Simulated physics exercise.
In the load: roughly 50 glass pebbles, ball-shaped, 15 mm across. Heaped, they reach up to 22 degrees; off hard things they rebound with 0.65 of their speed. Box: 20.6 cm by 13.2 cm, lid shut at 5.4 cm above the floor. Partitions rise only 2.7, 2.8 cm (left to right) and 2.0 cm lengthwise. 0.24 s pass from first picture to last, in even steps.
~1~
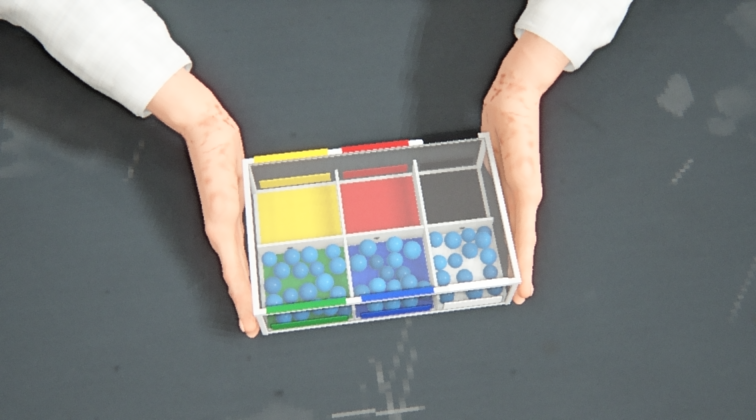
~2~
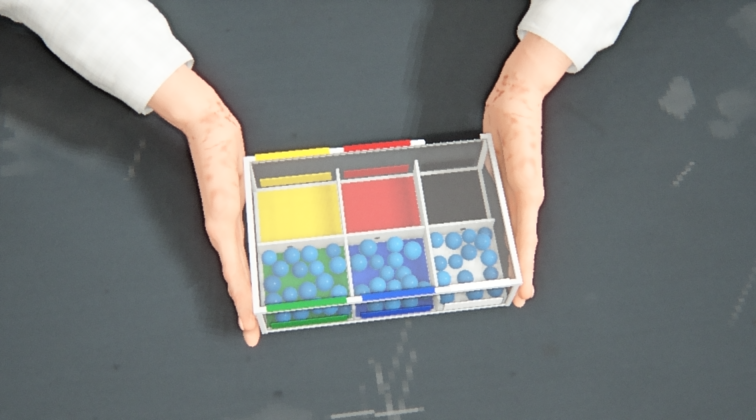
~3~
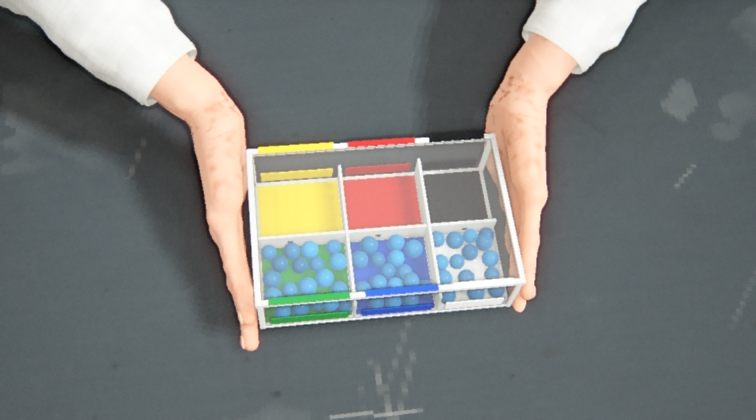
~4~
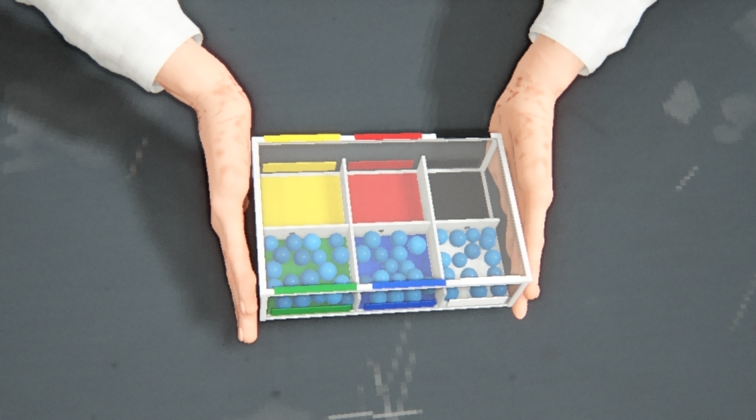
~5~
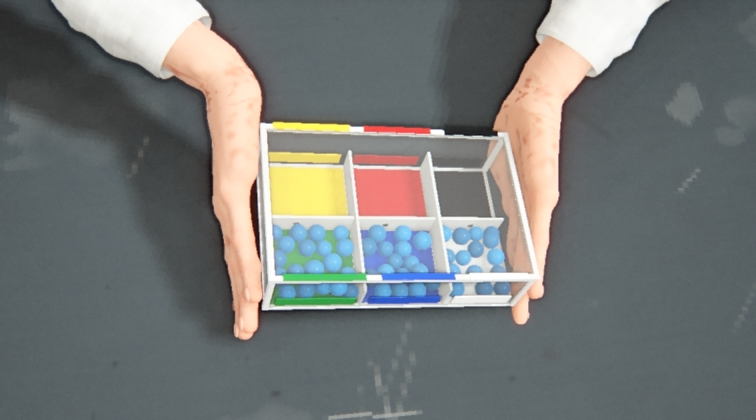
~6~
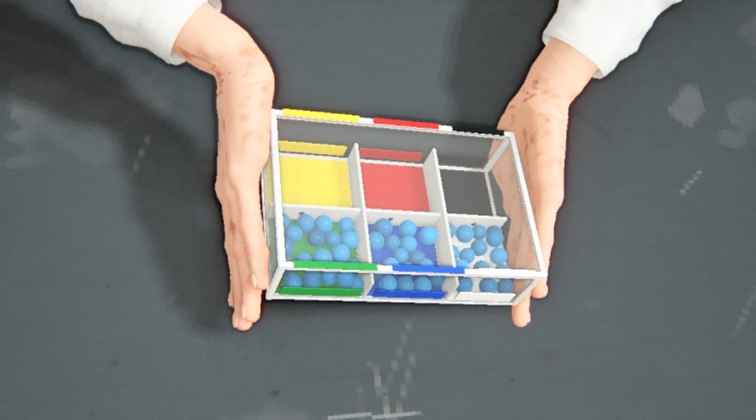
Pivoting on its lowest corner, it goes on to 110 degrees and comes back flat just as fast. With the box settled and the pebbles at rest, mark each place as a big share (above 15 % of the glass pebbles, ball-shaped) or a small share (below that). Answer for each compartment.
Red: Small share. Blue: Small share. Green: Small share. Yellow: Small share. White: Big share. Black: Big share.
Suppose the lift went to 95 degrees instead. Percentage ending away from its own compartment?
About 70 per cent.
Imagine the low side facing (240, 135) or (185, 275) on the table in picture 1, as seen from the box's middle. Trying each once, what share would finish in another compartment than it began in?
About 95 and 70 per cent.
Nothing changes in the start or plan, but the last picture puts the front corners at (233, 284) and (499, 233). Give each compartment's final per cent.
Per cent at the finish: Red 10, blue 0, green 15, yellow 75, white 0, black 0.
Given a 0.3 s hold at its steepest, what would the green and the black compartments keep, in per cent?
In per cent: Green 0, black 60.
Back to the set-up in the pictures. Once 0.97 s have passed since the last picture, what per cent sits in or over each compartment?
Red 0; blue 25; green 25; yellow 0; white 30; black 20.
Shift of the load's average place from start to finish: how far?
I'd put the distance at roughly 9.0 cm.
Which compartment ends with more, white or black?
The black compartment ends up with more.
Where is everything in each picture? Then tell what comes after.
In the first picture, box tilt 0 degrees, front corners at (259, 310) and (515, 279); blue 30 %, green 40 %, white 30 %.
In the second picture, box tilt 1 degrees, front corners at (259, 309) and (516, 280).
In the third picture, box tilt 4 degrees, front corners at (261, 302) and (520, 279), lowest corner right back.
In the fourth picture, box tilt 8 degrees, front corners at (266, 291) and (526, 278), lowest corner right back.
In the fifth picture, box tilt 13 degrees, front corners at (274, 277) and (533, 275), lowest corner right back.
In the sixth picture, box tilt 18 degrees, front corners at (284, 263) and (540, 273), lowest corner right back; blue 30 %, green 40 %, white 30 %.
Then, 0.97 s after the last picture, tilt 110 degrees; blue 25 %, green 25 %, white 30 %, black 20 %.
Then, 1.62 s after the last picture, tilt 49 degrees; white 35 %, black 60 %.
Then, 2.31 s after the last picture, tilt 0 degrees; white 40 %, black 60 %.
In the end, red 0 %, blue 0 %, green 0 %, yellow 0 %, white 40 %, black 60 %.
